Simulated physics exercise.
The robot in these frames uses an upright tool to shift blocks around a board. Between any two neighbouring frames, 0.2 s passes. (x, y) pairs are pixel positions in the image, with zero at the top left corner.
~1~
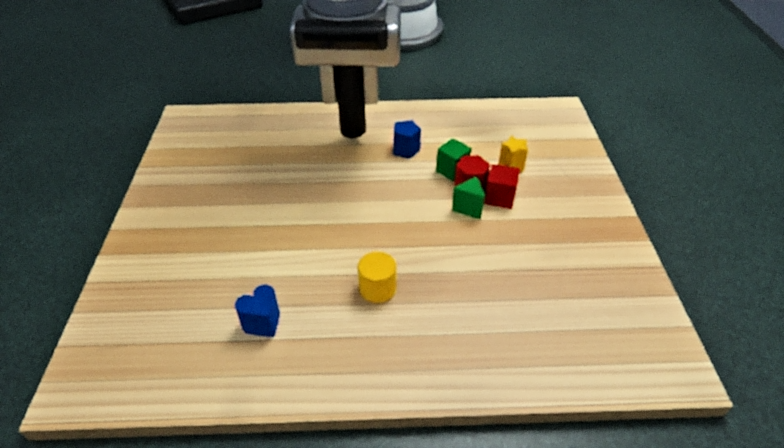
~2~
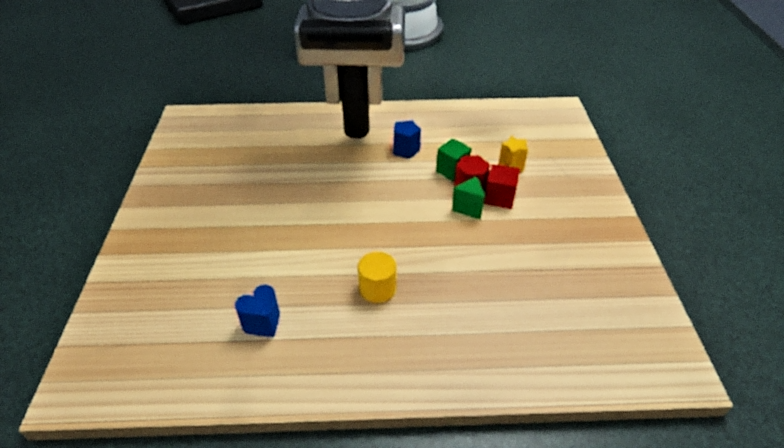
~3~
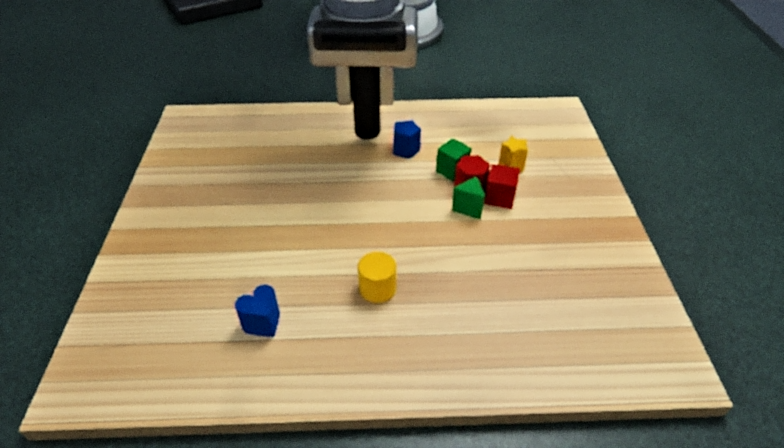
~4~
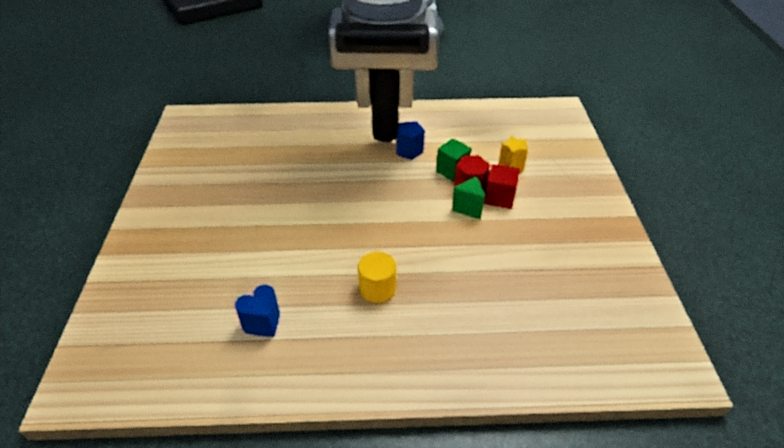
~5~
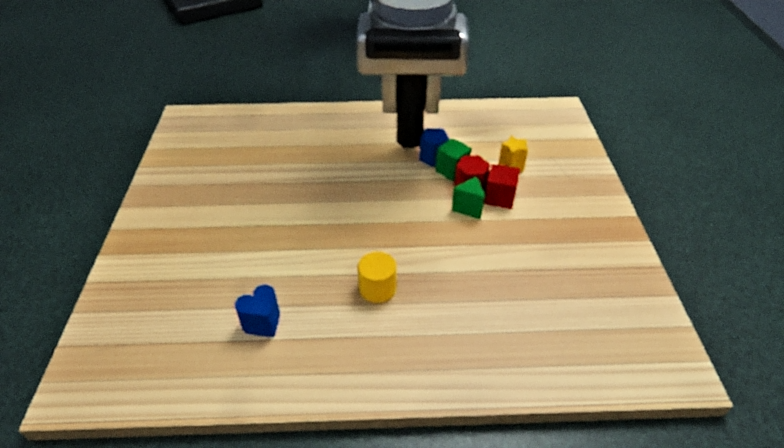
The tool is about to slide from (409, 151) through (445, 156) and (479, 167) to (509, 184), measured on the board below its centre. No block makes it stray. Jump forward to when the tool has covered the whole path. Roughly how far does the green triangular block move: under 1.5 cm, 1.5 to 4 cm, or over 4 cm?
That one ends up 1.5 to 4 cm from where it is now.
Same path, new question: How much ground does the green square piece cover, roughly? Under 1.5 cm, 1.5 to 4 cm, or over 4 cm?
Travel: Beyond 4 cm.
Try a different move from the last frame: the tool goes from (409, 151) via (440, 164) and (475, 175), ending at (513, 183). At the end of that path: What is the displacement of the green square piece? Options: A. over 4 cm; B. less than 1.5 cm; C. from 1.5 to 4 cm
A (over 4 cm)
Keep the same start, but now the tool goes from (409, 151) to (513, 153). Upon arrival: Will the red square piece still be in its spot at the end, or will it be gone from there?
It moves.
On the path given first. One third of the way, tool (446, 145); blue five-sided block (473, 142), turned 30° clockwise; green square piece (477, 158), turned 40° clockwise; green triangular block (474, 193), turned 45° clockwise; red hexagonal block (489, 177); red square piece (521, 182).
Two thirds of the way, tool (481, 156); blue five-sided block (507, 157), turned 55° clockwise; green square piece (499, 173), turned 65° clockwise; green triangular block (473, 199), turned 95° clockwise; red hexagonal block (499, 193), turned 20° clockwise; red square piece (530, 188), turned 20° anticlockwise.
At the end, tool (512, 173); blue five-sided block (541, 171), turned 80° clockwise; green square piece (503, 177), turned 75° clockwise; green triangular block (472, 200), turned 105° clockwise; red hexagonal block (499, 197), turned 25° clockwise; red square piece (536, 192), turned 20° anticlockwise.
